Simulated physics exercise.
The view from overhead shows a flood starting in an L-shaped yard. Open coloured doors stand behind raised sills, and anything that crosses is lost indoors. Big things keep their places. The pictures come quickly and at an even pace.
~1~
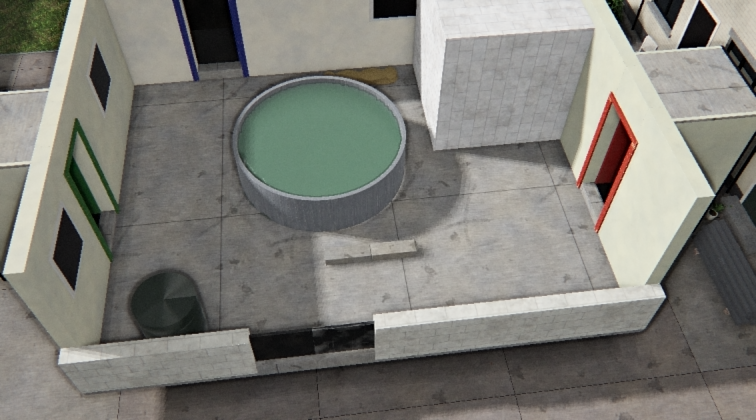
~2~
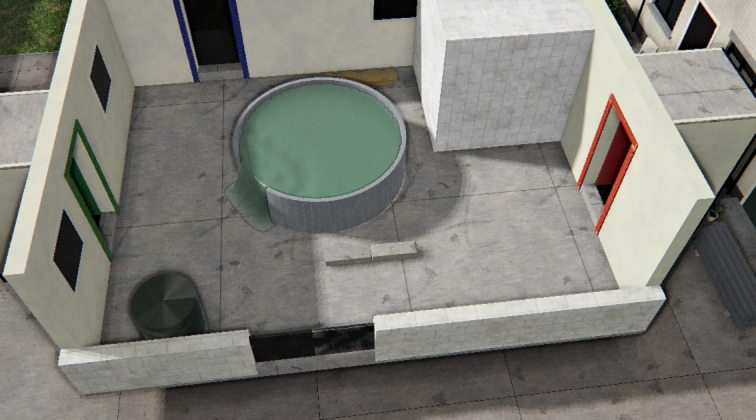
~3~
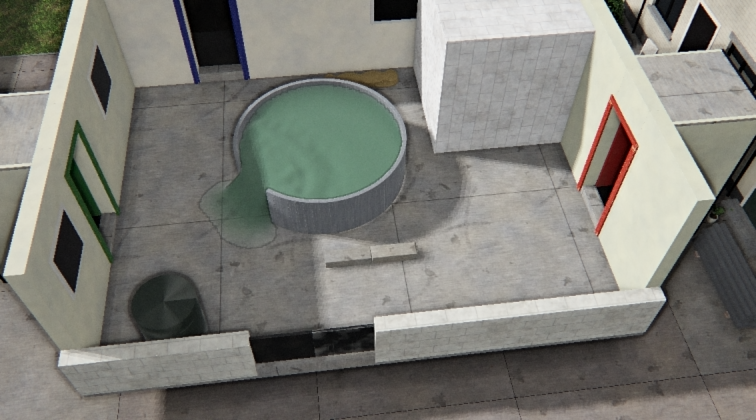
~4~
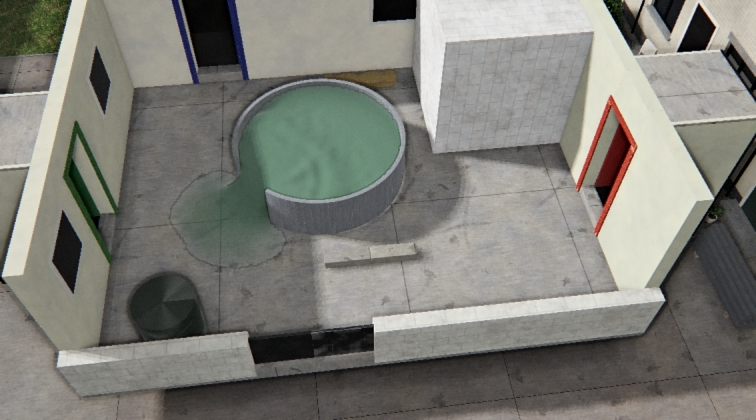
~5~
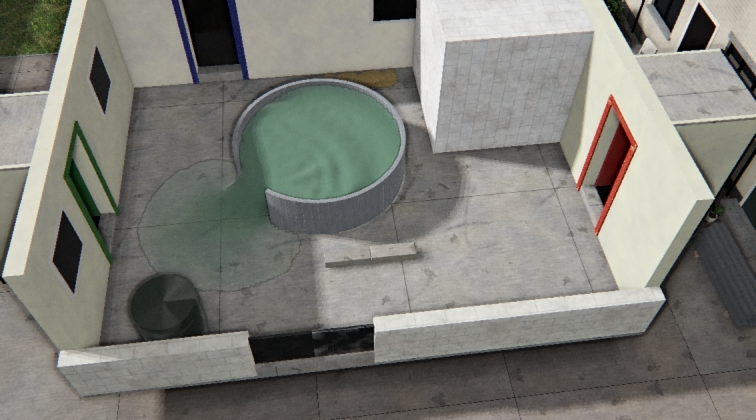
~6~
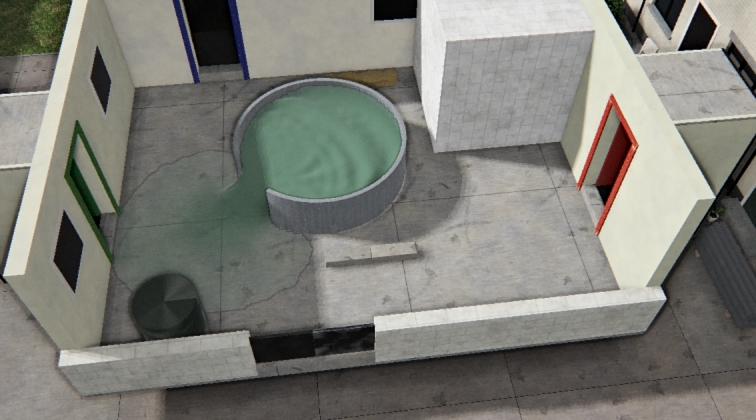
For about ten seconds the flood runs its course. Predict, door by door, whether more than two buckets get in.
The blue door does not pass two; the red door does not pass two; the green door passes two.
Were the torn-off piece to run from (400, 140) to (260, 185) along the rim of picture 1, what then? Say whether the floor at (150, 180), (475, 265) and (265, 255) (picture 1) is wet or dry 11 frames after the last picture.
Taken one by one: Unaffected, then sodden, then sodden.
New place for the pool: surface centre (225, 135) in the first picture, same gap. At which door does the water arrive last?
The red-painted one comes last.
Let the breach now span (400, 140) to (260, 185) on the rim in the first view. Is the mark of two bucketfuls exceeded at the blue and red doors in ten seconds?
Door by door, the blue doesn't reach it and the red exceeds it.
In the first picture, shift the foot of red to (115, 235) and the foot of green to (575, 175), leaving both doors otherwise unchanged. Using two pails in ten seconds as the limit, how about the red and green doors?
Then red overshoots and green comes up short.
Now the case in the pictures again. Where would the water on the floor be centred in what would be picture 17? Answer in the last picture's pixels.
At about (279, 197).
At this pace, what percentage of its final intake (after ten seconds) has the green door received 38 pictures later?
Roughly 85 percent.
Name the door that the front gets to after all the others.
I'd go with the door marked red.
A moment on, water covers 25 % of the floor; the blue door not reached, the red door not reached, the green door over two buckets in.
Next, water covers 30 % of the floor; the blue door not reached, the red door not reached, the green door far over two buckets in.
Then, water covers 45 % of the floor; the blue door wet at the sill, nothing in, the red door not reached, the green door far over two buckets in.
Later, water covers 75 % of the floor; the blue door wet at the sill, nothing in, the red door not reached, the green door far over two buckets in.
In the end, water covers 95 % of the floor; the blue door wet at the sill, nothing in, the red door wet at the sill, nothing in, the green door far over two buckets in.
